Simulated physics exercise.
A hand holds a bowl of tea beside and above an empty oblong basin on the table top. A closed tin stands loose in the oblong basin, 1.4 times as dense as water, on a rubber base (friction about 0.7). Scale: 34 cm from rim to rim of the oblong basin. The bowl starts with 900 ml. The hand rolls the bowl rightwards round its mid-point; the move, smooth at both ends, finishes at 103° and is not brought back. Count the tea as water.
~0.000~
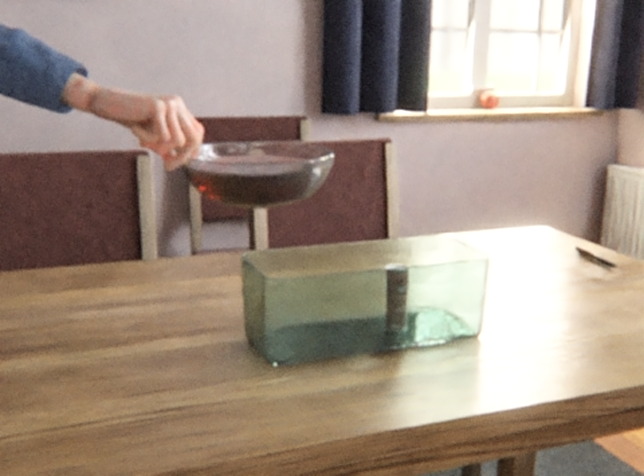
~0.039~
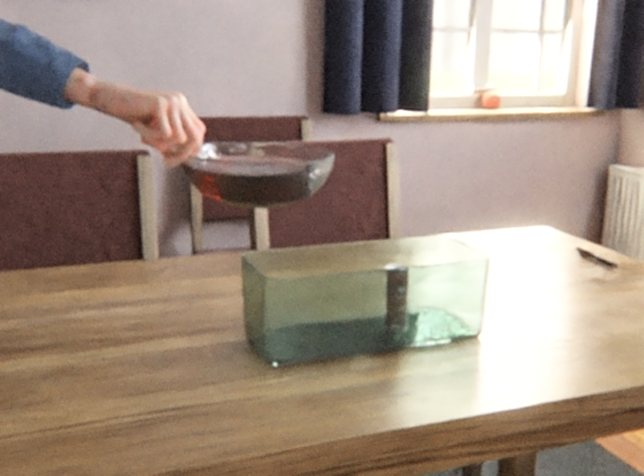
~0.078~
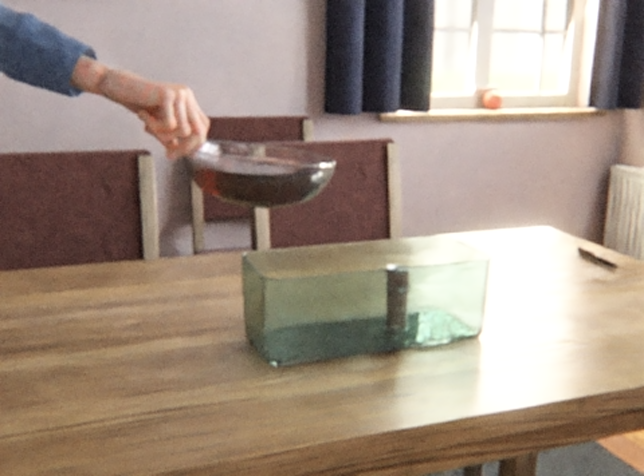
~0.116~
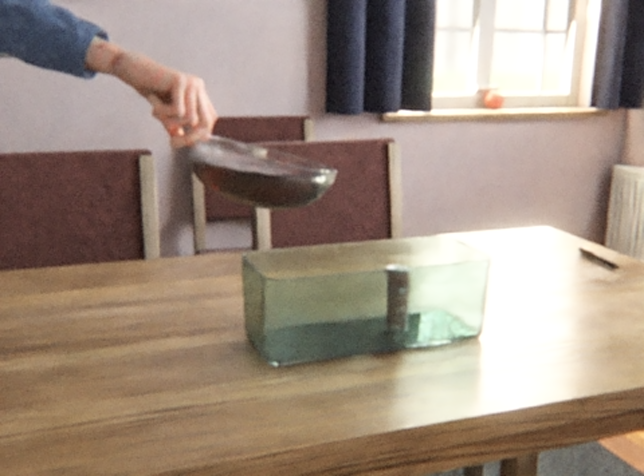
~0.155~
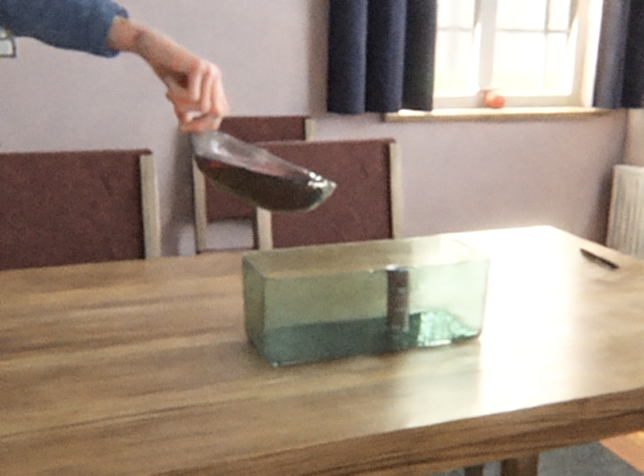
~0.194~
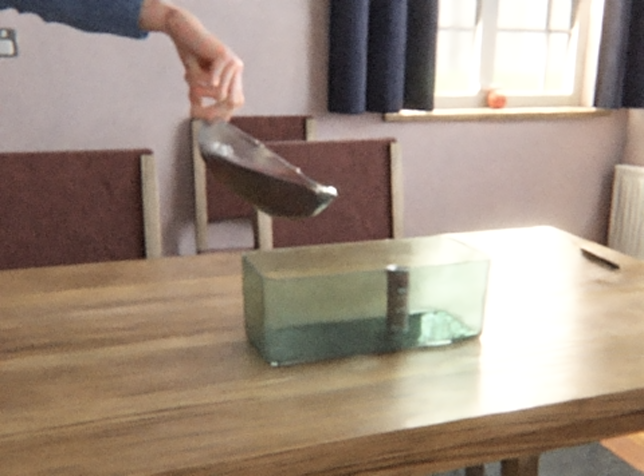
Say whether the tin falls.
It stays up.
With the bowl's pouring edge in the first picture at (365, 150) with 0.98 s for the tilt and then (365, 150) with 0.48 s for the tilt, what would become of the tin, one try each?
First it stays up; then it goes over.
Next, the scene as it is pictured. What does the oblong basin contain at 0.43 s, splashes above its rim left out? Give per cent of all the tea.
Near 78 in a hundred.
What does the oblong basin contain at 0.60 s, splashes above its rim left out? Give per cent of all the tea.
About 86 per cent.
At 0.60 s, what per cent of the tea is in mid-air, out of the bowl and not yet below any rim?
About 7 per cent.
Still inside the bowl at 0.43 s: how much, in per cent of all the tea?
Near 2 in a hundred.
Then, 0.43 s in, the tilt is 100° and 2 per cent is still to pour; the tin stands where it began.
Then, 0.60 s in, the tilt is 103° and 0 per cent is still to pour; the tin stands where it began.
Then, 0.78 s in, the tilt is 103° and 0 per cent is still to pour; the tin stands where it began.
Then, 0.98 s in, the tilt is 103° and 0 per cent is still to pour; the tin stands where it began.
Finally, the tin stands where it began.
